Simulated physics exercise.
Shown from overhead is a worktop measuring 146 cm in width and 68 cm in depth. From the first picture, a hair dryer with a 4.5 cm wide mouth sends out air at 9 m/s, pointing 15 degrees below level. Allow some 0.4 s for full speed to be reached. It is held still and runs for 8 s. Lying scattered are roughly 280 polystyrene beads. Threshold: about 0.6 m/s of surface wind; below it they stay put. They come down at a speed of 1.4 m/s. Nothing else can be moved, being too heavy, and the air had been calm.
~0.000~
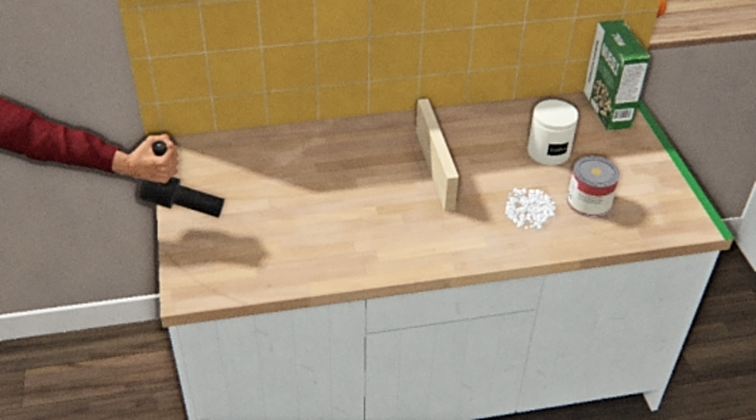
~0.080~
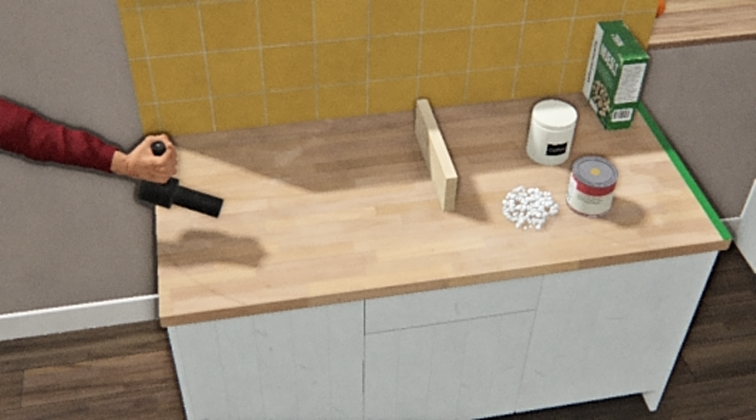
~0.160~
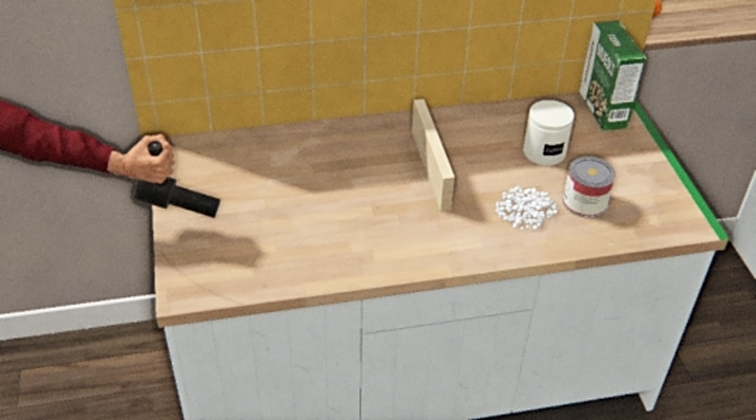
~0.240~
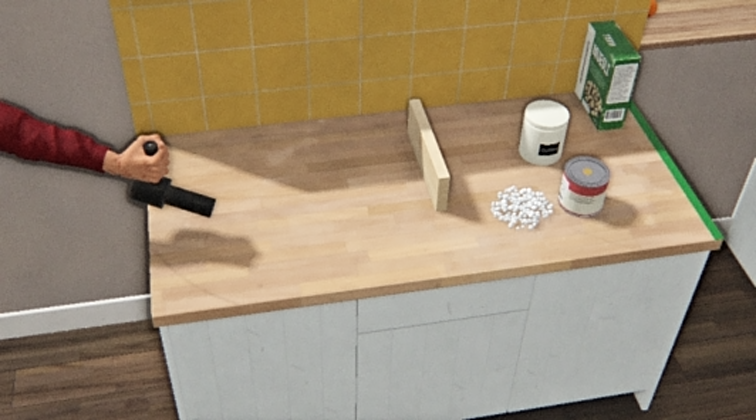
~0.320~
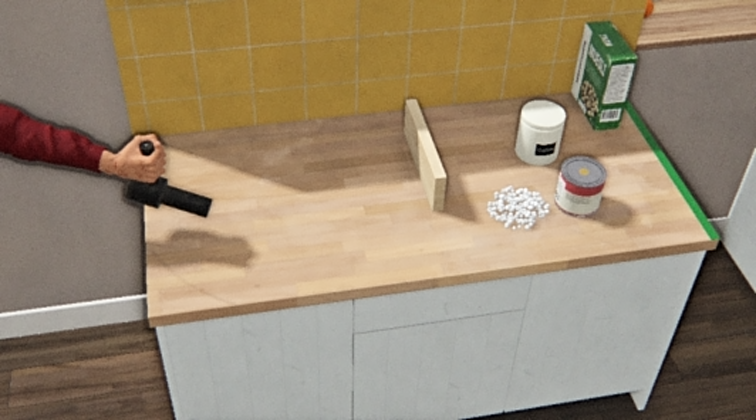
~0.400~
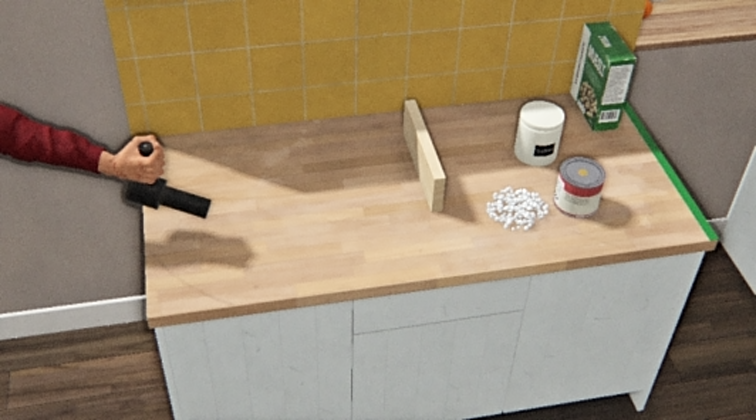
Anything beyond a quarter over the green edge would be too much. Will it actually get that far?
Looks like that edge will lose over a quarter of the load.
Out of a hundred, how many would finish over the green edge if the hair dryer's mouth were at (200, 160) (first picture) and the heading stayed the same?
Near 0 per cent.
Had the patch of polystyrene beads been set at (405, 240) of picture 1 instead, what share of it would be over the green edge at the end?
I'd expect around 40 percent of them to end up there.
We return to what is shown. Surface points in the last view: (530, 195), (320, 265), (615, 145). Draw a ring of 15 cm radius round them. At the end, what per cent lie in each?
I would say some 15 %, 0 % and 30 % respectively.
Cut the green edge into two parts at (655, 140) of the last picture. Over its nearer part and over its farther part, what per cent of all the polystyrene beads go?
Some 50 % go over the nearer part and around 0 % over the farther part.
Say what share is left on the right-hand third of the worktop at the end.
Share at the end: Close to 50 %.
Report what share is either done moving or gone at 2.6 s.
About 40 %.
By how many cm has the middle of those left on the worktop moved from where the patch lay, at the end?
35 cm.
After 1.6 s the count stands so, 39 % are over the green edge; the middle of those still in play is near (548, 170).
After 2.6 s the count stands so, 41 % are over the green edge; the middle of those still in play is near (568, 163).
After 4.4 s the count stands so, 46 % are over the green edge; the middle of those still in play is near (577, 158).
After 8.0 s, at the end, 49 % are over the green edge; the middle of those still in play is near (591, 155).
